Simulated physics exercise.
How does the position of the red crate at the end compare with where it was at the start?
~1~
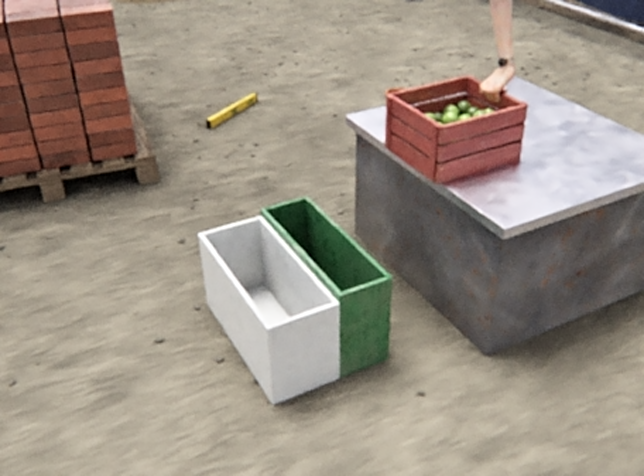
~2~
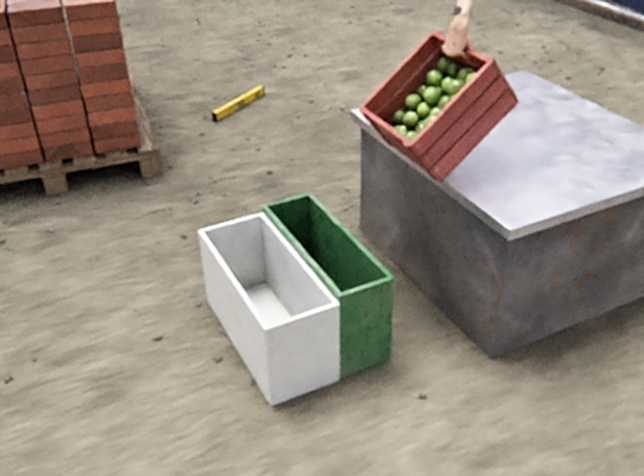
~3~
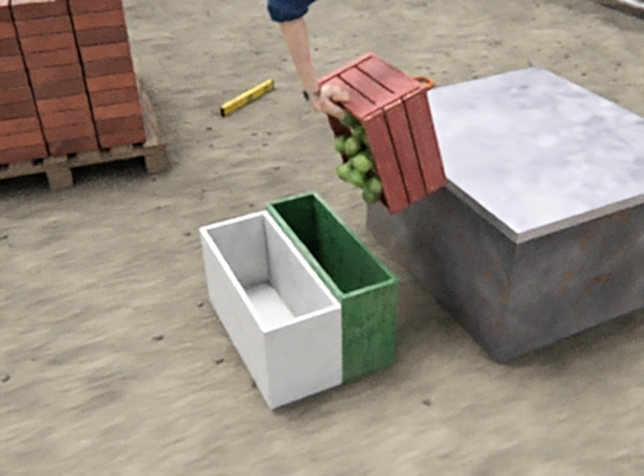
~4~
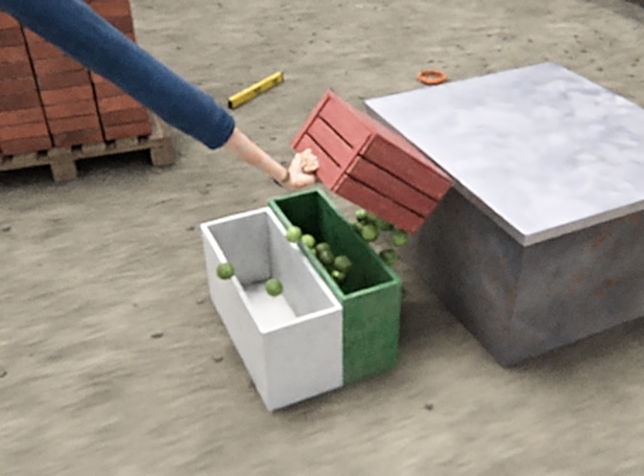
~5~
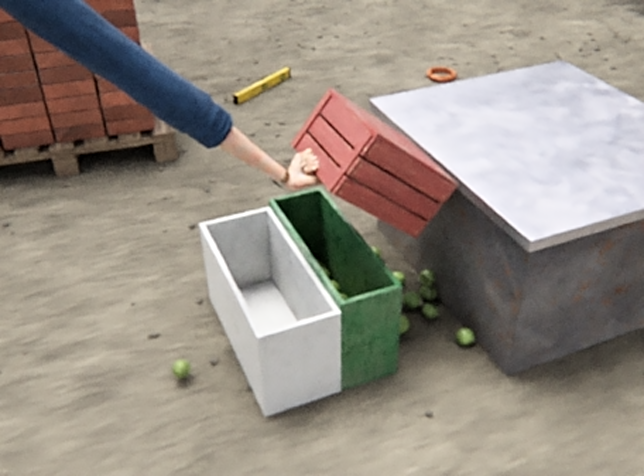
At the start the red crate sits upright on top of the bench. By the end it is further left and lower, held tipped over beside the bench's edge, above the green box.
